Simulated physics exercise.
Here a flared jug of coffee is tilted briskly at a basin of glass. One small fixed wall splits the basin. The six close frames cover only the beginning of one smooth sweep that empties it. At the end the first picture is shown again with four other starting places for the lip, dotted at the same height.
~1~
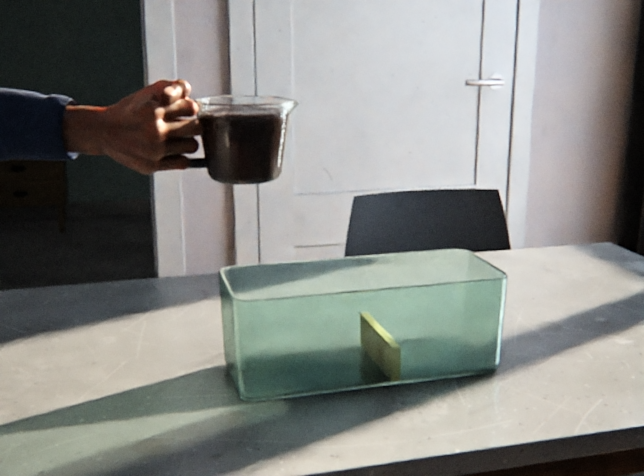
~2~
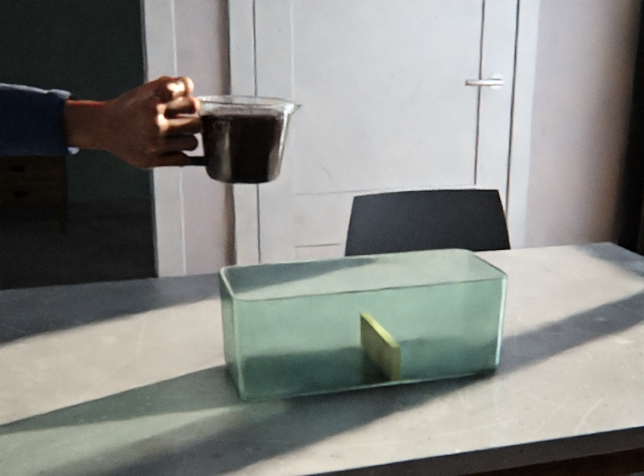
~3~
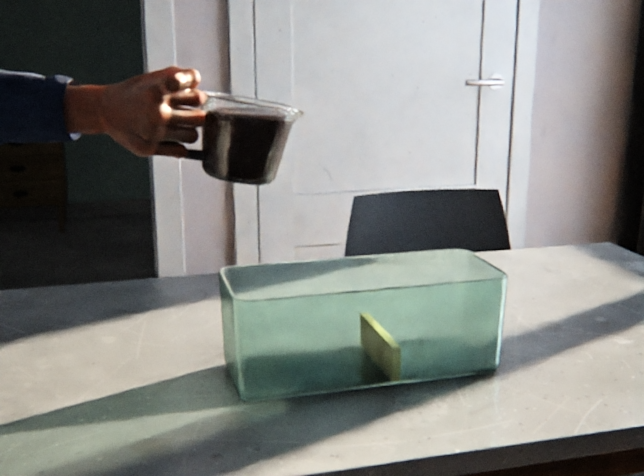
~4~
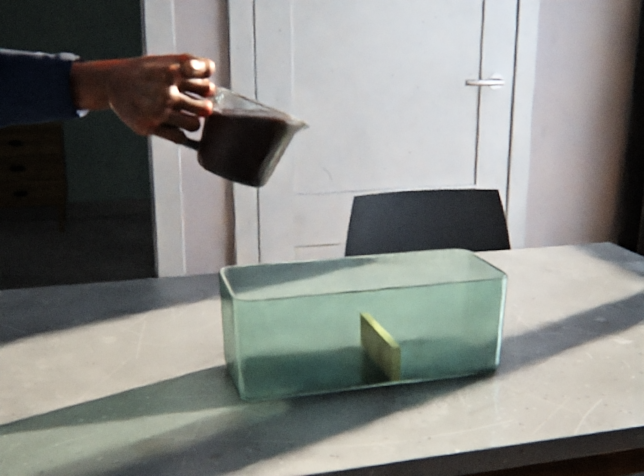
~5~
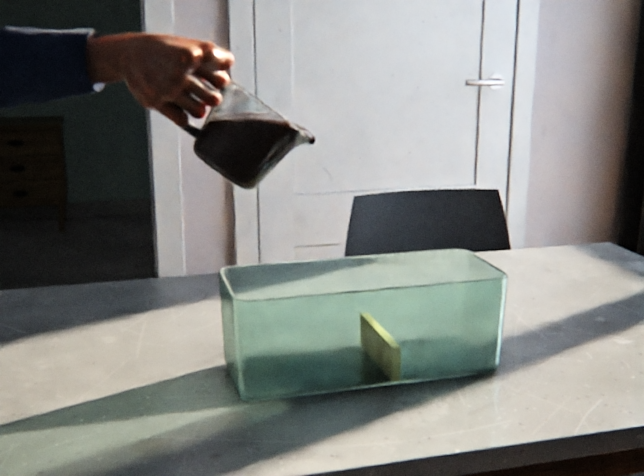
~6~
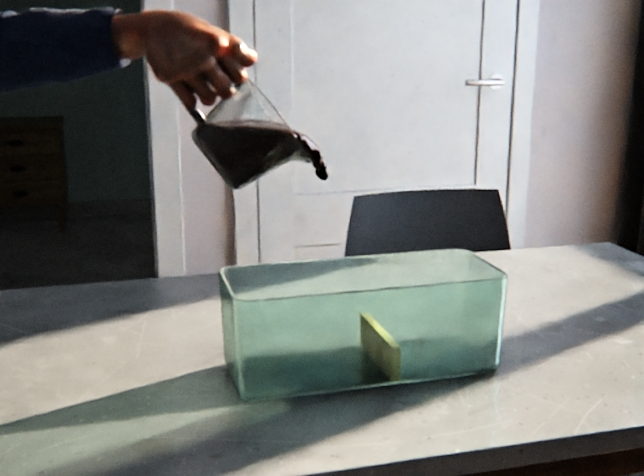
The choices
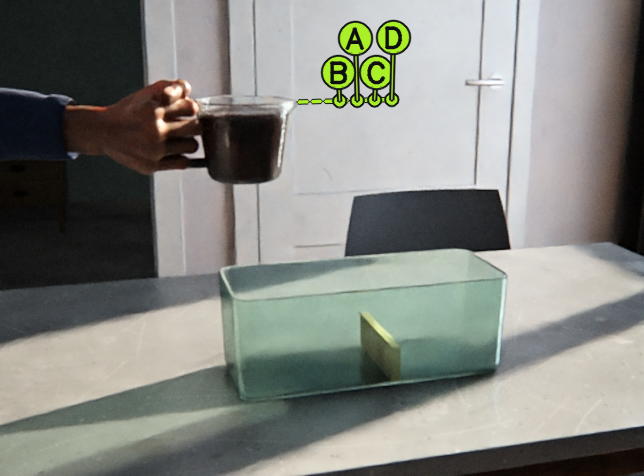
Glass jug of dark coffee tilting rightward in a hand above a greenish glass basin, coffee starting over its lip.
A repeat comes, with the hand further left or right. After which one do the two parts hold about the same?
B works best here.
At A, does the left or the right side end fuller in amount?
More ends on the right.
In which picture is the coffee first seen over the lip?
Picture 5.
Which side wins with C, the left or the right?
The right one.
On the marked copy, A at (357, 100); B at (339, 100); C at (374, 100); D at (391, 99).
Choosing A, about 20 % ends left of the wall and 78 % right of it.
Choosing B, about 50 % ends left of the wall and 48 % right of it.
Choosing C, about 9 % ends left of the wall and 88 % right of it; 3 % is lost outside.
Choosing D, about 10 % ends left of the wall and 86 % right of it; 4 % is lost outside.
